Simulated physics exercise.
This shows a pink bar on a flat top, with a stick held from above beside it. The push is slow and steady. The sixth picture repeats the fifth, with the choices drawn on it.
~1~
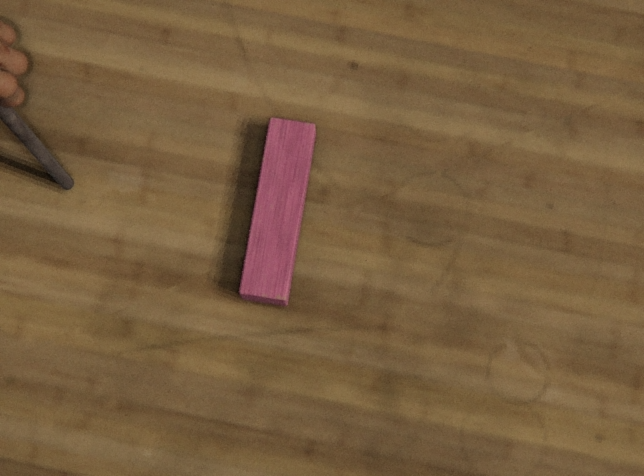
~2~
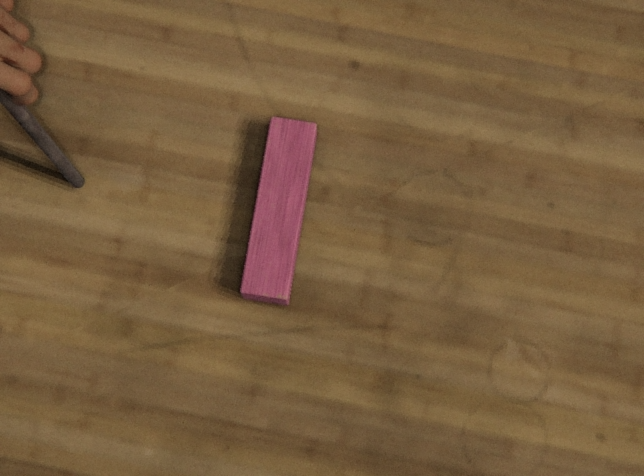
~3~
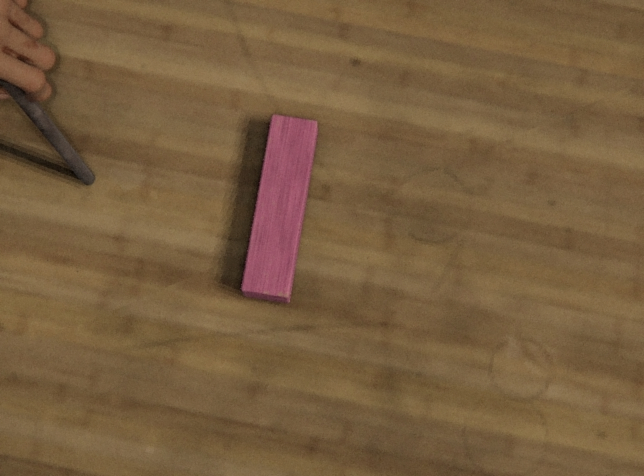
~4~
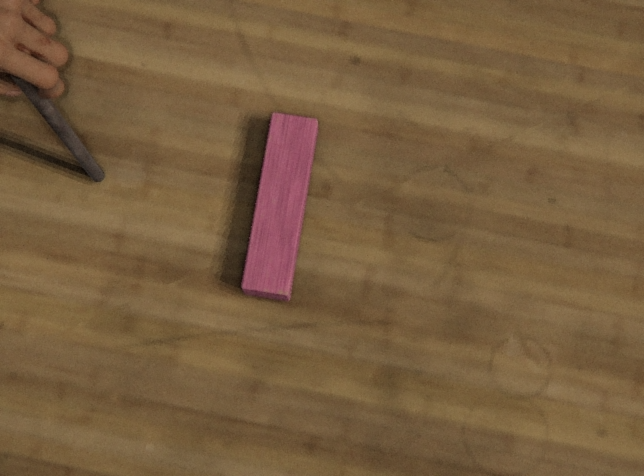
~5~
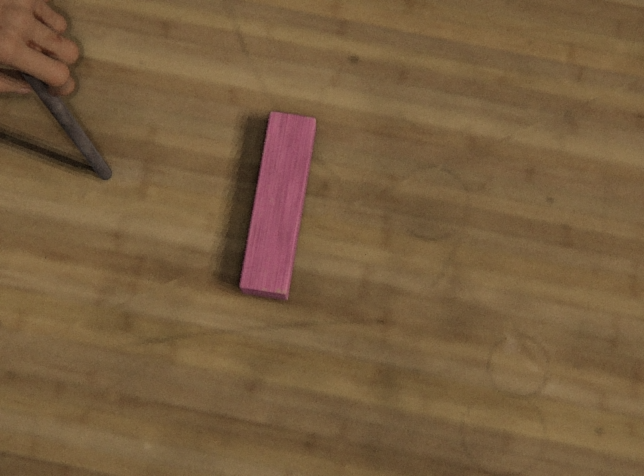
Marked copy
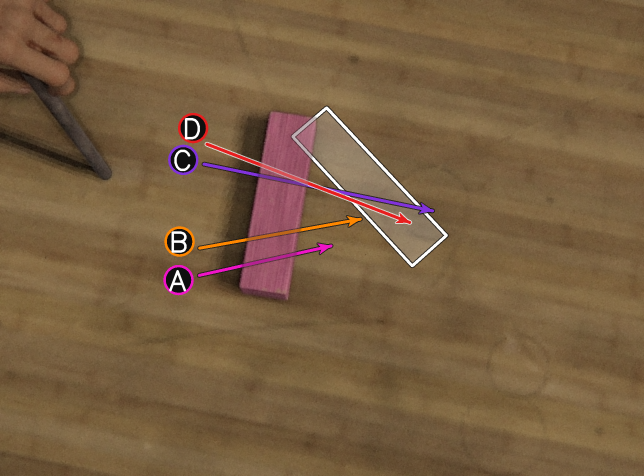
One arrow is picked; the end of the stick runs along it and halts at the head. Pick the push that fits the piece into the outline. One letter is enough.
Choose stroke B.
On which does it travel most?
B.
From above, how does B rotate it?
It turns anticlockwise.
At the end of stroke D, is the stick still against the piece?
Yes.
On the marked copy, A from (199, 275) to (331, 246); B from (200, 248) to (360, 219); C from (204, 164) to (433, 211); D from (207, 144) to (410, 222).
With B. Early on, foot of the stick (258, 238), piece (289, 200).
Further on, foot of the stick (318, 227), piece (337, 186).
At the end, foot of the stick (360, 220), piece (370, 175); it fills the outline.
As for the rest, A leaves the piece out of the outline, at (325, 184); C leaves the piece out of the outline, at (347, 239); D leaves the piece out of the outline, at (336, 244).
